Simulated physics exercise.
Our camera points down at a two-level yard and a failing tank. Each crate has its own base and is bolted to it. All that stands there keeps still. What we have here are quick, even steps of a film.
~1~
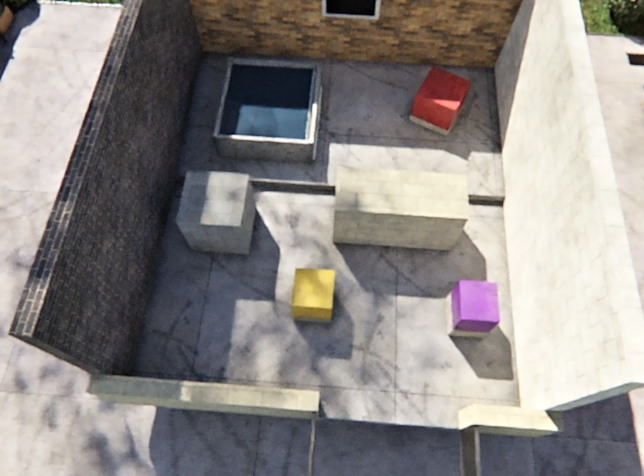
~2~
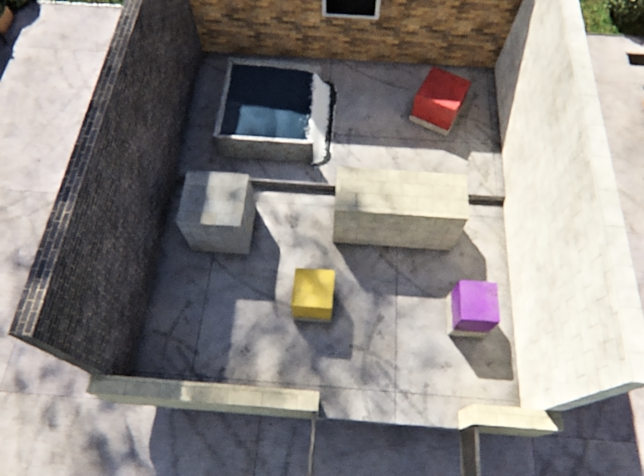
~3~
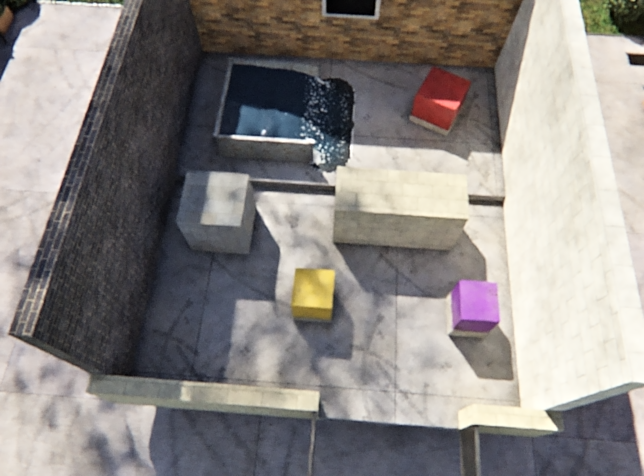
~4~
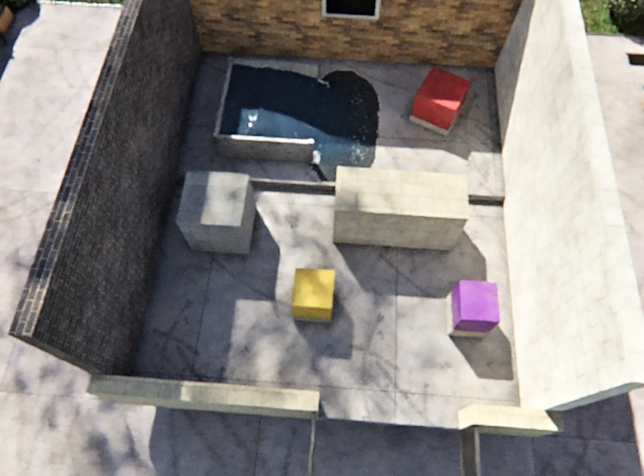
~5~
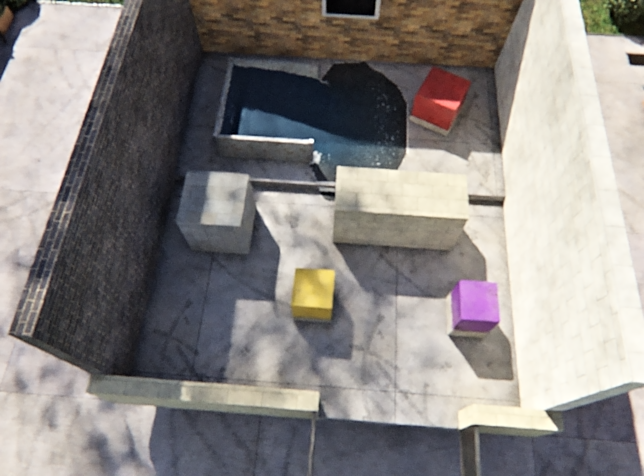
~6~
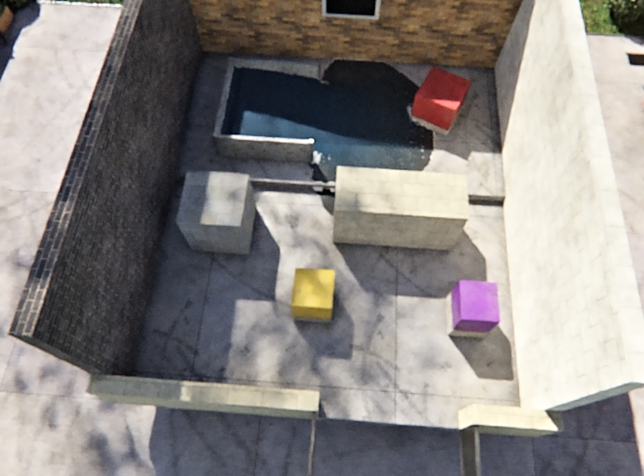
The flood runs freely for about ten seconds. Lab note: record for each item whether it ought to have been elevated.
As I see it, yellow crate: A dry one; red crate: A wet one; purple crate: A dry one.
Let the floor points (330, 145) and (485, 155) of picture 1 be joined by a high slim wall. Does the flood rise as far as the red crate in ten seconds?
Well, the red crate gets flooded in the end.
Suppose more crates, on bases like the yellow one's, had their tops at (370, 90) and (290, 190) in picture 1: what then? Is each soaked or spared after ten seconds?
One after the other: Is flooded, stays untouched.
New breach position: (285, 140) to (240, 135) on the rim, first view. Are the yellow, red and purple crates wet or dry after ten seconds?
As I read it, the yellow one gets reached; the red one is never reached; finally the purple one is never reached.
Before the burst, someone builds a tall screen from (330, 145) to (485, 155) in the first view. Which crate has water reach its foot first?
Answer: The one in red.
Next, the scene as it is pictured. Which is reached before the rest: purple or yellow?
The purple one, then.
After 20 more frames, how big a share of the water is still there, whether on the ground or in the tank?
That comes to around 100 in a hundred.
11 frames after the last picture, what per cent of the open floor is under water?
I'd say close to 30 per cent.
A moment on, water covers 25 % of the floor; the yellow crate not reached, the red crate water round its plinth, the purple crate not reached.
Next, water covers 30 % of the floor; the yellow crate not reached, the red crate water round its plinth, the purple crate not reached.
Then, water covers 40 % of the floor; the yellow crate not reached, the red crate water round its plinth, the purple crate water round its plinth.
Later, water covers 70 % of the floor; the yellow crate water round its plinth, the red crate water round its plinth, the purple crate water round its plinth.
In the end, water covers 95 % of the floor; the yellow crate stayed above the water, the red crate was topped, the purple crate stayed above the water.
